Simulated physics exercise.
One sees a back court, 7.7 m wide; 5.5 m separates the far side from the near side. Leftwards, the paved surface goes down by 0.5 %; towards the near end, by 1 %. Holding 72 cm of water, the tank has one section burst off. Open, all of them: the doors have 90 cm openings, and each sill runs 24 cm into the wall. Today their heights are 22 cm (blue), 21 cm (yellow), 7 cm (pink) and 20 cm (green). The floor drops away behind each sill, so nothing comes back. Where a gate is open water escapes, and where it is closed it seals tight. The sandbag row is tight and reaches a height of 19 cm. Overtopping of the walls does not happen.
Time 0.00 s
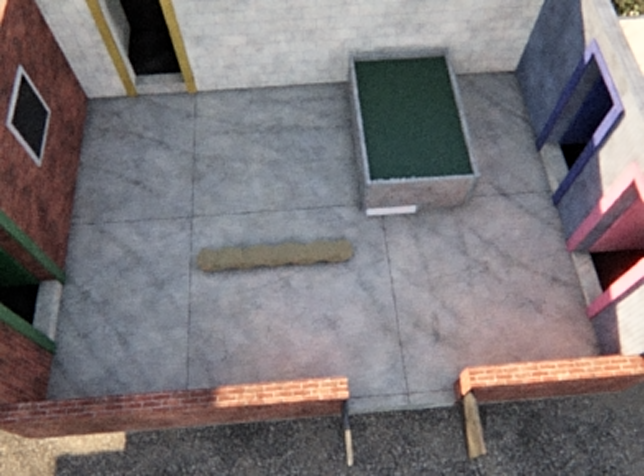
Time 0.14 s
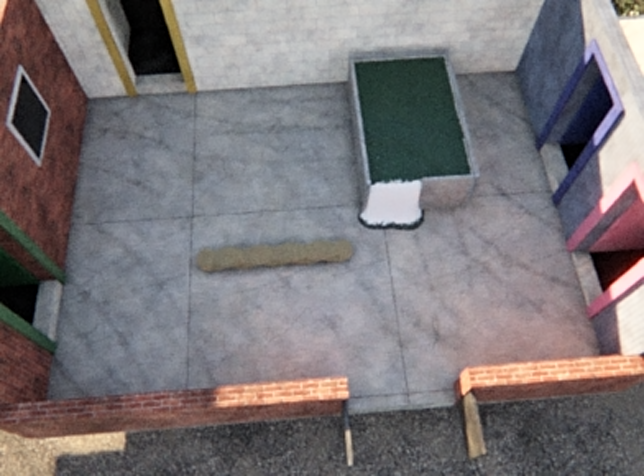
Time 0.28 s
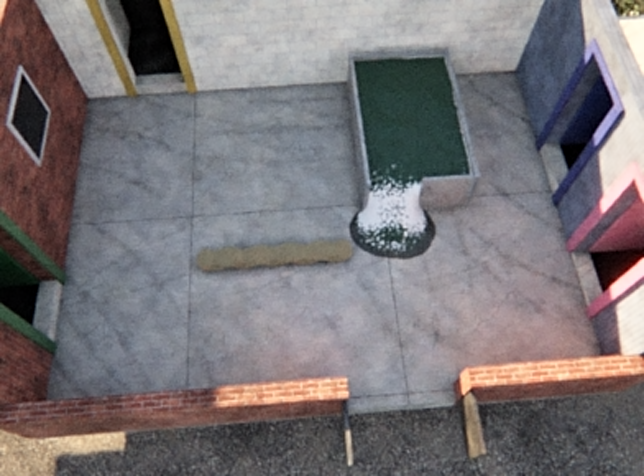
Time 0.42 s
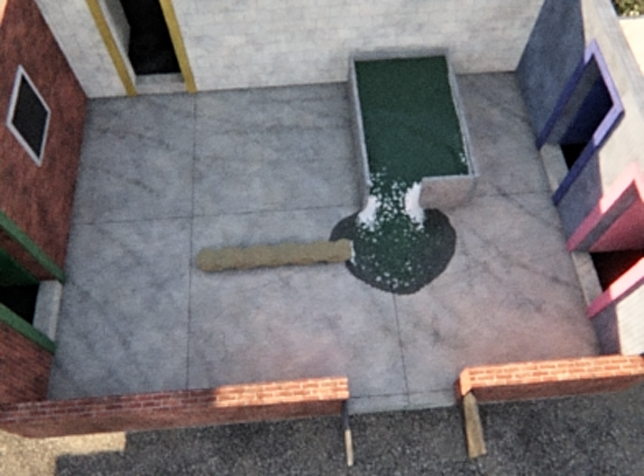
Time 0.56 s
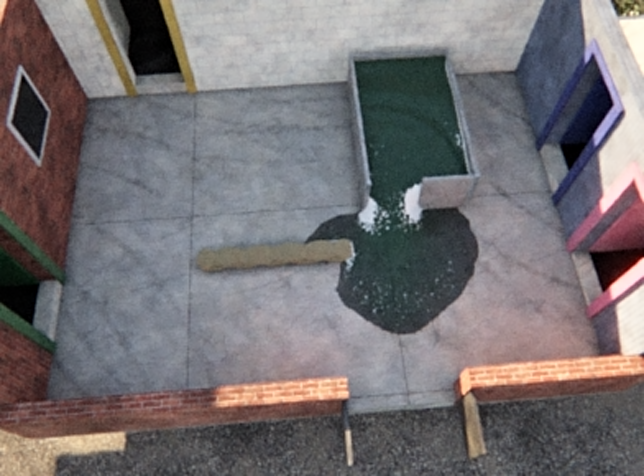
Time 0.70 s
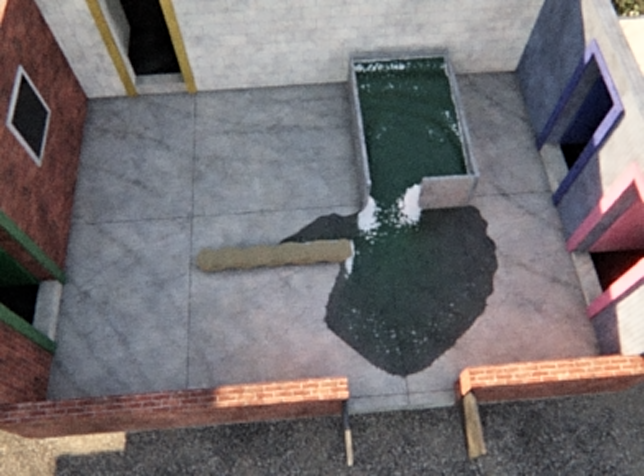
At first, dark green water sits still in a raised tank in a walled courtyard with colourful doorways. White water then bursts from the tank's near side, and a dark puddle spreads across the paving, reaching the low tan barrier, creeping behind it and widening towards the near brick wall.
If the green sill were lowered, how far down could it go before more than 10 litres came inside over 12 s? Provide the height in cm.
Down to about 6 cm.
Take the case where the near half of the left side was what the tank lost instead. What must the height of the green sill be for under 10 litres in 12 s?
You'd want it roughly 16 centimetres tall.
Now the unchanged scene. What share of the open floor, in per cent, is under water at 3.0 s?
About 40 per cent.
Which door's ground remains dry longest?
The yellow one comes last.
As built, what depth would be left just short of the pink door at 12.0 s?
Some 2.5 centimetres.
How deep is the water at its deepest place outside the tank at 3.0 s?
Up to some 26 centimetres, I'd say.
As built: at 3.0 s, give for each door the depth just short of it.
Lab note, cm: Blue 0; yellow 0; pink 7; green 0.
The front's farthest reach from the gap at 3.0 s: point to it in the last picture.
Around pixel (45, 415).
After 1.4 s water covers 25 % of the floor, deepest (42 cm) near (380, 215); it has not reached the green door.
After 3.0 s water covers 40 % of the floor, deepest (26 cm) near (380, 215); it has not reached the green door.
After 12.0 s water covers 90 % of the floor, deepest (8 cm) near (380, 215); 5 cm at the green door, 0 litres in over its 20 cm sill.
At the green door as built, the water arrived by 3.4 s and peaked near 9 cm at 4.2 s.
With a sill of 4.5 cm, 23 litres would have come in within the 12 s; with 7 cm, 4 litres. So under 10 litres takes about 6 cm.
